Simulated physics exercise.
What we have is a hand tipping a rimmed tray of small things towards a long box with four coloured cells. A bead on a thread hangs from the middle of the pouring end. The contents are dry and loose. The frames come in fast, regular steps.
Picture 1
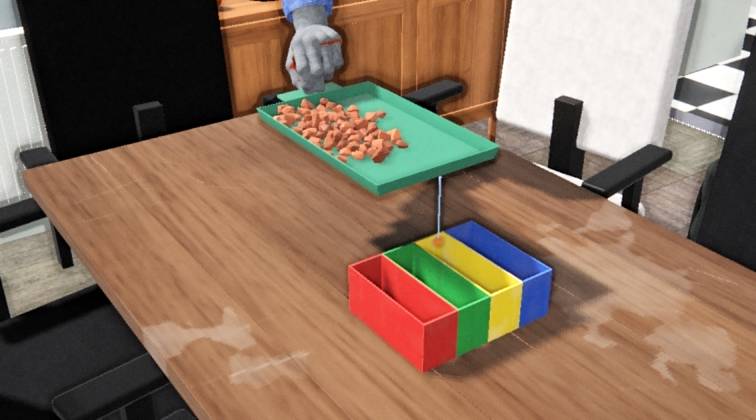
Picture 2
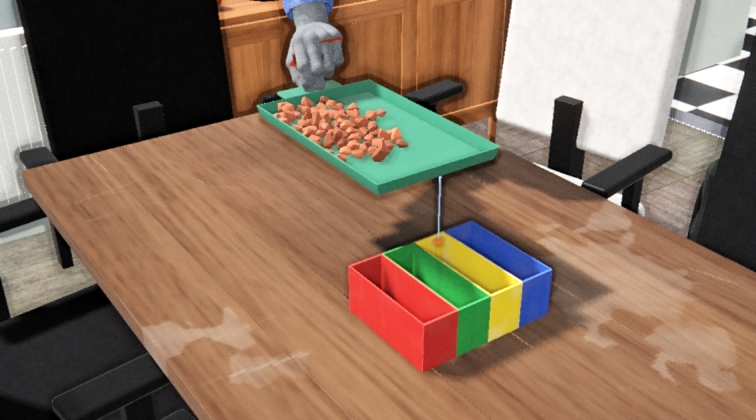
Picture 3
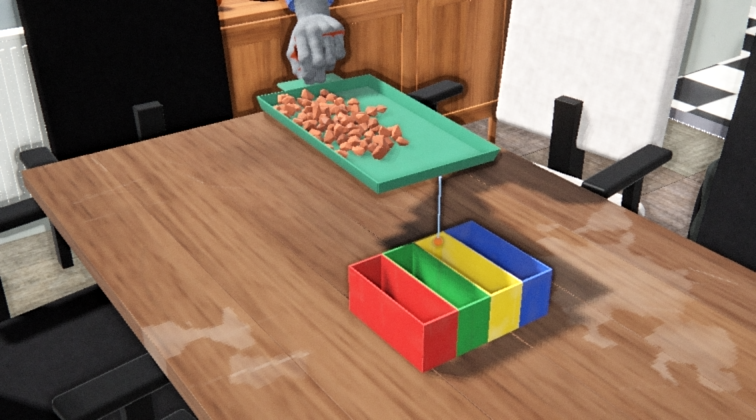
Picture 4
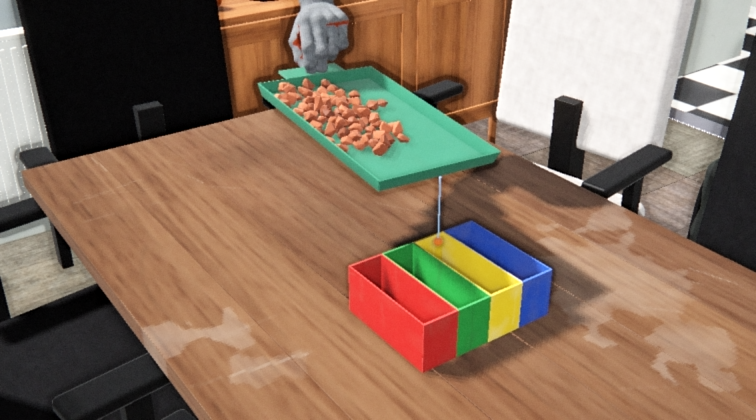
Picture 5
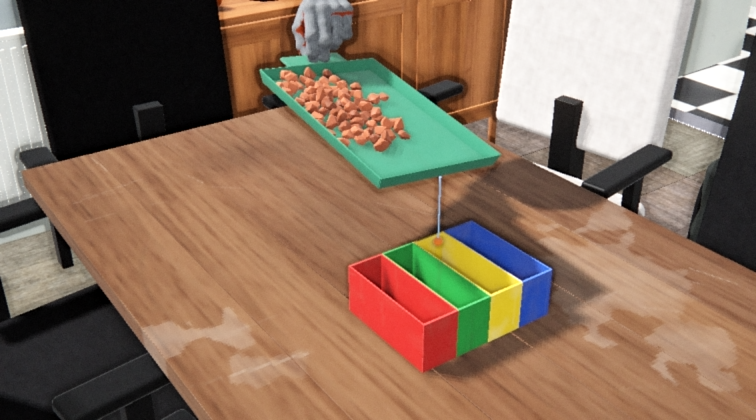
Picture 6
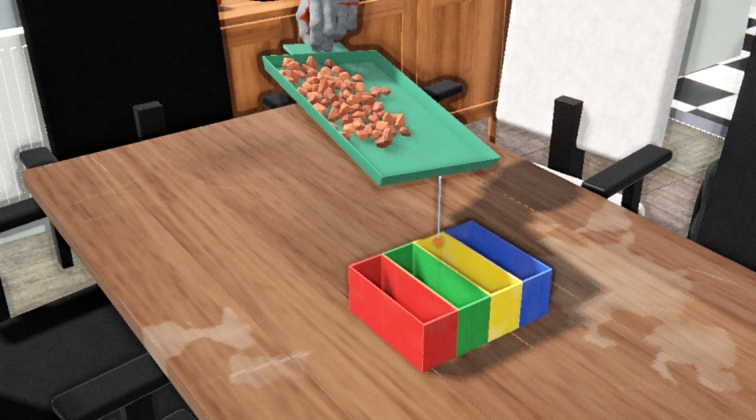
A gloved hand gradually tilts a green tray of brick bits above four coloured cells.
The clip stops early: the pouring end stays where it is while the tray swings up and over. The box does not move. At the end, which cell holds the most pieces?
The blue one ends fullest.
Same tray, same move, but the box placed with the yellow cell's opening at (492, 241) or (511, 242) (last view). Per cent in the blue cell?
The first gives 30 %, the second 20 %.
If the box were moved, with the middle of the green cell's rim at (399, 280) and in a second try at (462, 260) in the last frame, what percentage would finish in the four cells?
About 10 and 90 per cent.
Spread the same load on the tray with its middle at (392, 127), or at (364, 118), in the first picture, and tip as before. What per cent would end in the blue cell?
Roughly 50 per cent, and 50 per cent.
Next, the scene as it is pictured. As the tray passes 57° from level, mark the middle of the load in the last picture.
At about (467, 142).
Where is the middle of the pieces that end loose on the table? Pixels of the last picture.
Close to (546, 269).
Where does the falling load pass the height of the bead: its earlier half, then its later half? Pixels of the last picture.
The first part at (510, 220); the rest at (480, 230).
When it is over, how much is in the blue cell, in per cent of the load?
Some 50 per cent.
Just after the last frame, tray tipped steeply; almost all on the tray; about a tenth falling or outside the box.
A moment on, tray tipped right over; roughly a third on the tray; roughly a quarter in the blue cell; just a few in the yellow cell; roughly a third falling or outside the box.
Further on, tray tipped past a quarter turn; roughly half in the blue cell; about a tenth in the yellow cell; roughly half falling or outside the box.
When it is over, tray tipped past a quarter turn; roughly half in the blue cell; about a tenth in the yellow cell; not one in the red cell; not one in the green cell; roughly half outside the box.
